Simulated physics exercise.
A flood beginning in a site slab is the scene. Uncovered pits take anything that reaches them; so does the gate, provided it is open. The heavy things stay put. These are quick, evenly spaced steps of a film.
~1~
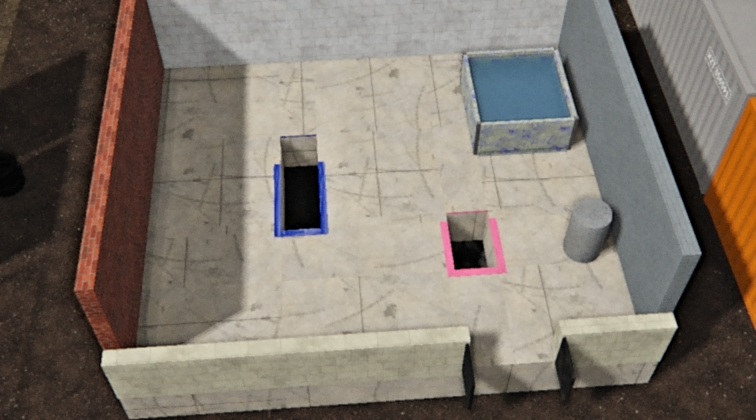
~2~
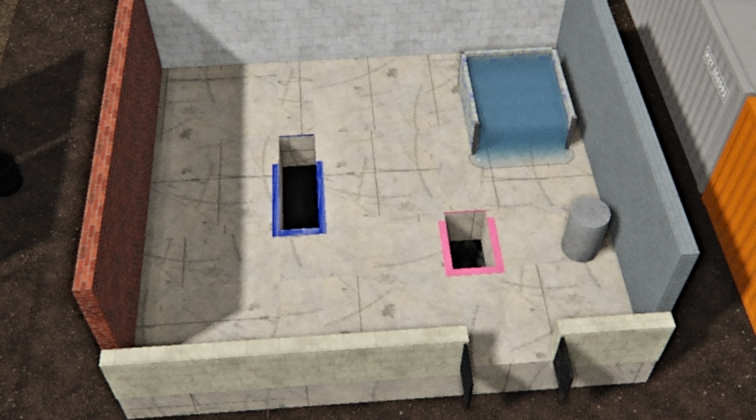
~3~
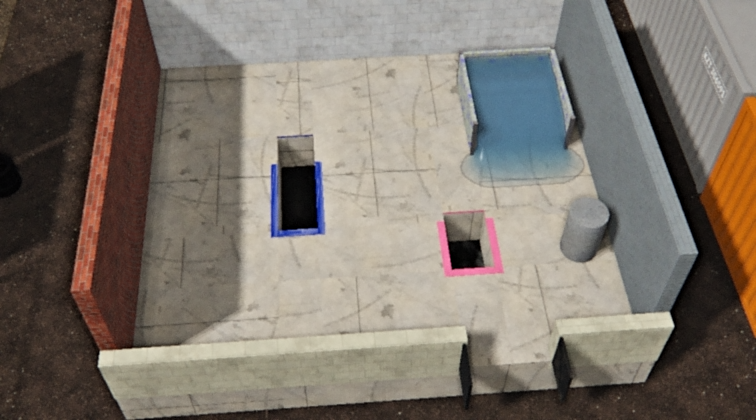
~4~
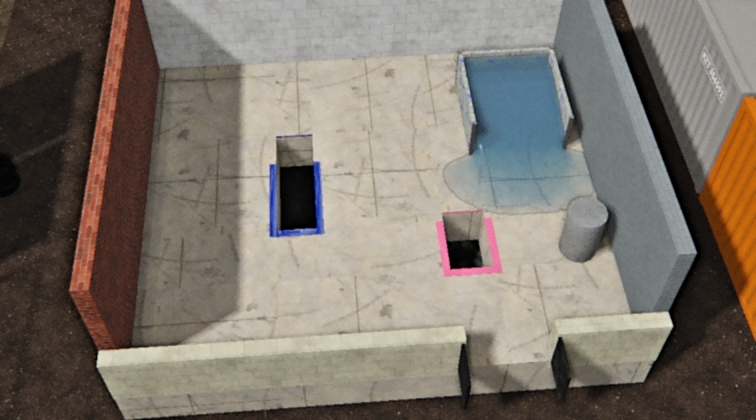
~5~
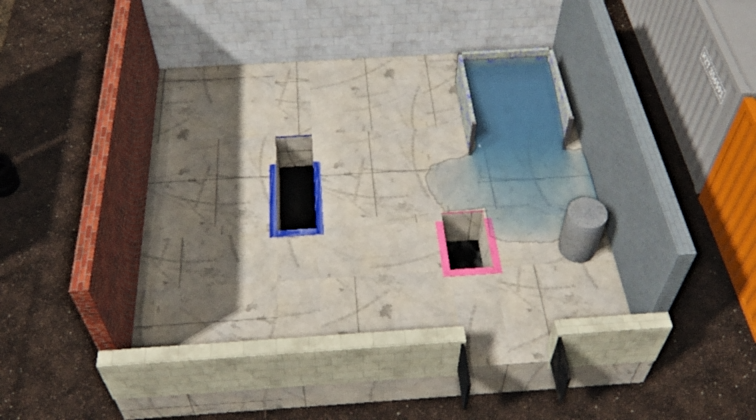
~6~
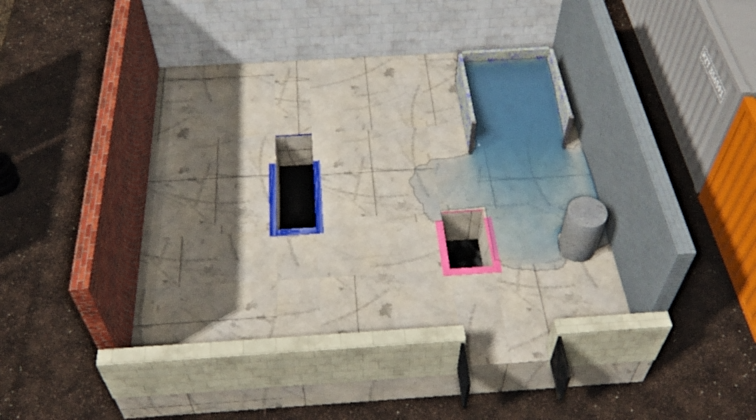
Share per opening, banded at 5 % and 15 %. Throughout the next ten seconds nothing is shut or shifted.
Gate - over 15 %, blue pit - under 5 %, pink pit - over 15 %.
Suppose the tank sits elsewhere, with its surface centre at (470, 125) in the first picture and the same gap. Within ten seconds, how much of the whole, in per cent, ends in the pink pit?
Within ten seconds the pink pit collects 55 percent of the total.
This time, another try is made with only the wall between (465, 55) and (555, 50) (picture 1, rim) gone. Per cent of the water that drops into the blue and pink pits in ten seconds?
Estimates in per cent: Blue 14, pink 6.
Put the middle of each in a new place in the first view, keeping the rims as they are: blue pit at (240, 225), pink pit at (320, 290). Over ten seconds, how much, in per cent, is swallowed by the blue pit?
The blue pit receives 4 per cent.
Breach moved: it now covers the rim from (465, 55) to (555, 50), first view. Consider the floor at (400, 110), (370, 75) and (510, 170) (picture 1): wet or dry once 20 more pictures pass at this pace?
One after the other: Awash, awash, dry.
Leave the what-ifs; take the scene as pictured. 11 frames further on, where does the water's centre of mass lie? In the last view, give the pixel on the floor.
Close to (530, 199).
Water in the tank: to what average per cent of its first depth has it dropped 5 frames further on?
Roughly 44 per cent.
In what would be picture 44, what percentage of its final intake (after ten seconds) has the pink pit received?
80 %.
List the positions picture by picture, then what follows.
The tank at (518, 88) is whole and still, in the first frame.
Water pours out at (522, 139) and has run to (570, 151), in the second frame.
Water pours out at (520, 141) and has run to (577, 169), in the third frame.
The front is at a hidden place, out from the gap at (519, 143), in the fourth frame.
The front is at a hidden place, out from the gap at (518, 143), in the fifth frame.
The front is at (557, 263), out from the gap at (518, 143), in the sixth frame.
A moment on, water covers 20 % of the floor; the gate 1 %, the blue pit 0 %, the pink pit 6 %.
Next, water covers 25 % of the floor; the gate 7 %, the blue pit 0 %, the pink pit 12 %.
Then, water covers 25 % of the floor; the gate 17 %, the blue pit 0 %, the pink pit 20 %.
Later, water covers 40 % of the floor; the gate 23 %, the blue pit 0 %, the pink pit 30 %.
In the end, water covers 50 % of the floor; the gate 26 %, the blue pit 0 %, the pink pit 37 %.
